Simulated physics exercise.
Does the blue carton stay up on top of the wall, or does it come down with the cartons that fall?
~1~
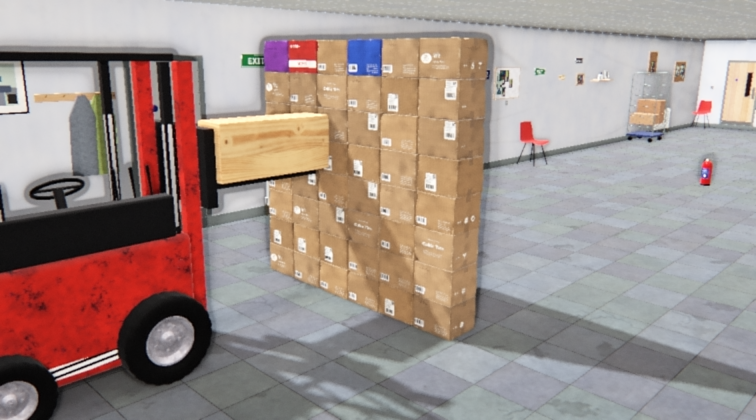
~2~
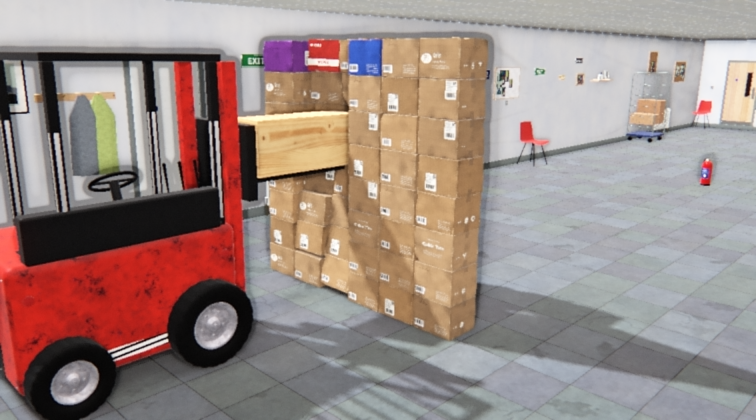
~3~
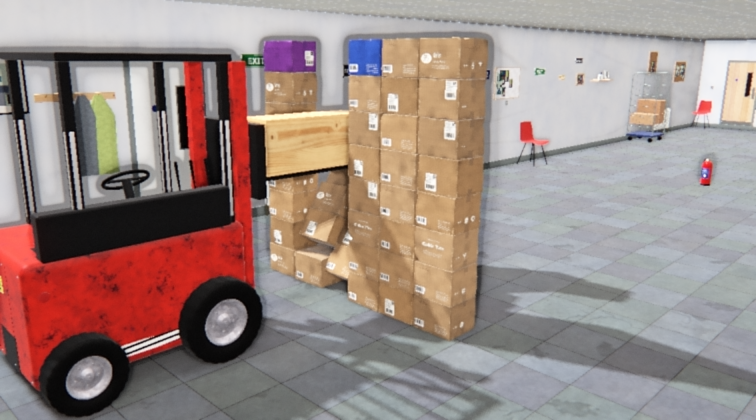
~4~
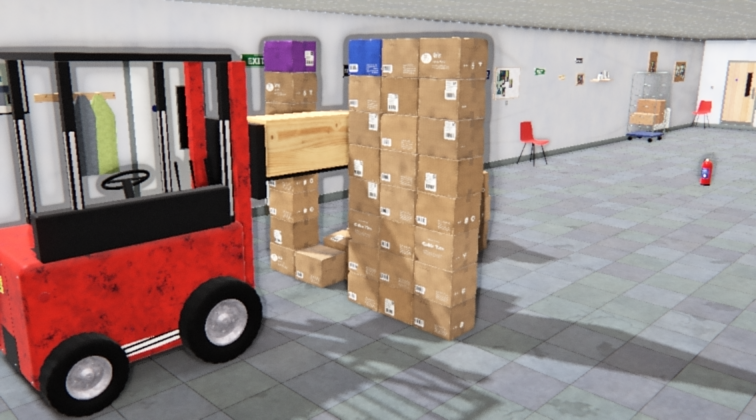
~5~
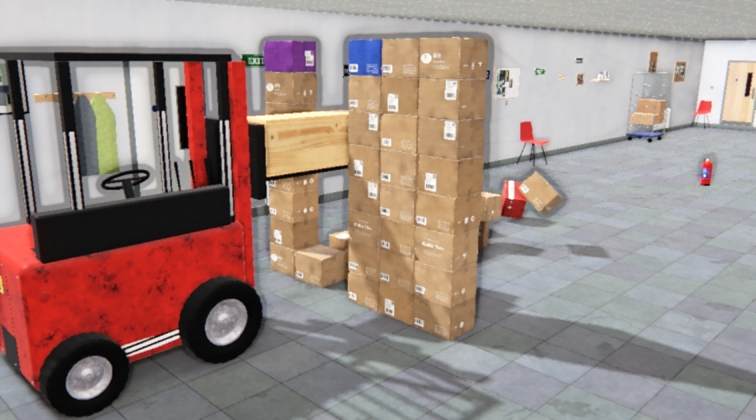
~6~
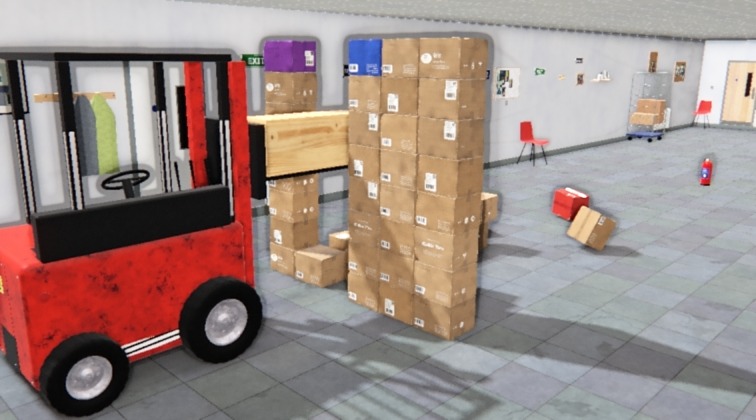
It stays up. The blue carton is still on top of its column at the end, even though the cartons next to it have fallen away.
